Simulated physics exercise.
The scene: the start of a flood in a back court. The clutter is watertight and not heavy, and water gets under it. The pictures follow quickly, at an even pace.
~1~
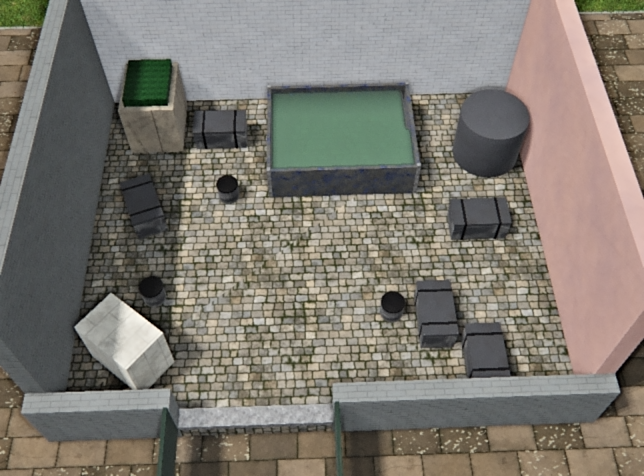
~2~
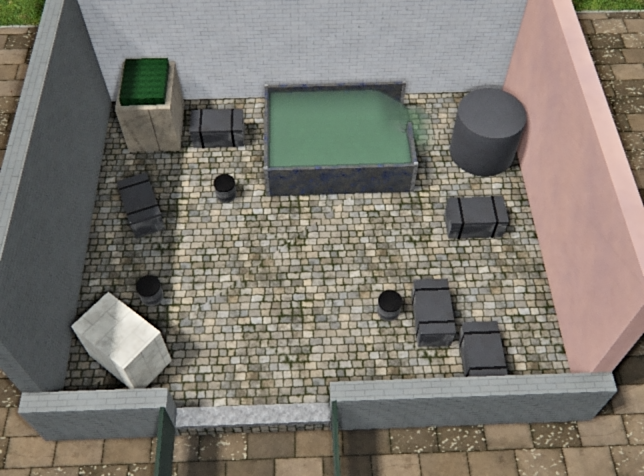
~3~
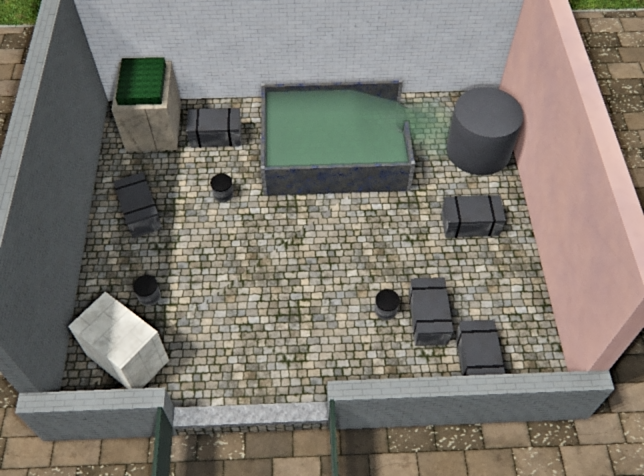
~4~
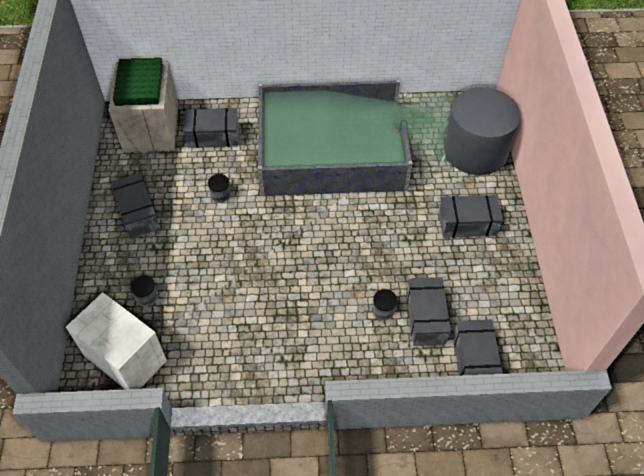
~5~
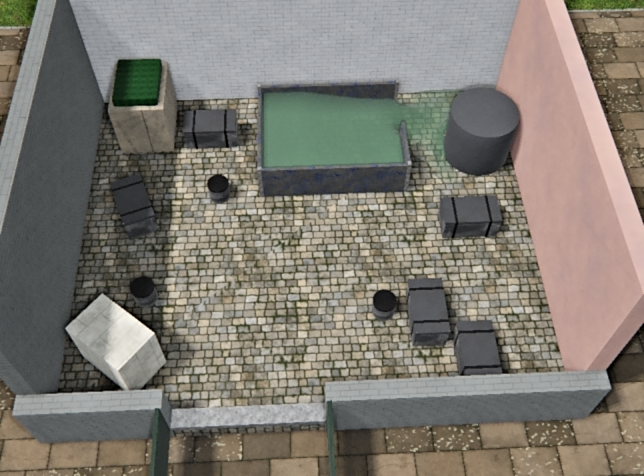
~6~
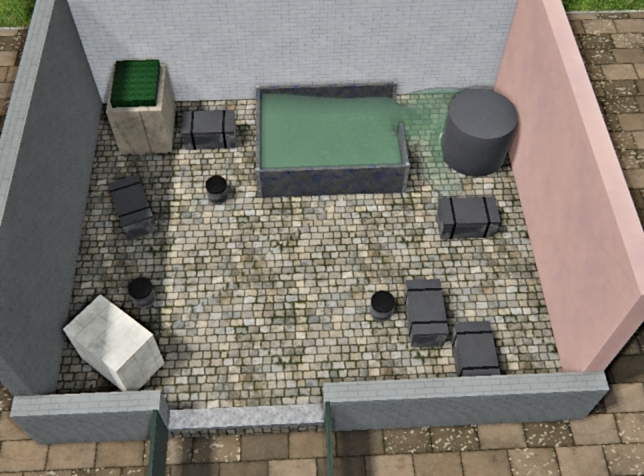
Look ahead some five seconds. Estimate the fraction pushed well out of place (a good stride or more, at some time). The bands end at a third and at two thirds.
It is less than a third.
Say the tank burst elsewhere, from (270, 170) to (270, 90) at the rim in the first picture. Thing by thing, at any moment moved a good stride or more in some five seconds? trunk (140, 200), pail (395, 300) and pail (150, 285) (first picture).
One after the other: Shifted that much, no, pushed that far.
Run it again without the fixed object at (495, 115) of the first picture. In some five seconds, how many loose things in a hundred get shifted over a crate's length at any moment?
Roughly 20 per cent.
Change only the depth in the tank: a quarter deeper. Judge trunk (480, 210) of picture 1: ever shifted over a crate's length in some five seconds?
For that one: Shifted that much.
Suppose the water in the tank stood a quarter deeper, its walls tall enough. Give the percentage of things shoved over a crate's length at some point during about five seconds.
Roughly 20 per cent.
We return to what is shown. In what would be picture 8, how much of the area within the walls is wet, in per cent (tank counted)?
Roughly 20 per cent.
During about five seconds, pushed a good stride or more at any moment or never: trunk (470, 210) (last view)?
Answer: Yes.
A moment on, 0 of 8 are well off their spots; 0 afloat.
Next, 0 of 8 are well off their spots; 0 afloat.
Later, 0 of 8 are well off their spots; 0 afloat.
In the end, 1 of 8 are well off their spots, and 1 have been at some point; 0 afloat.
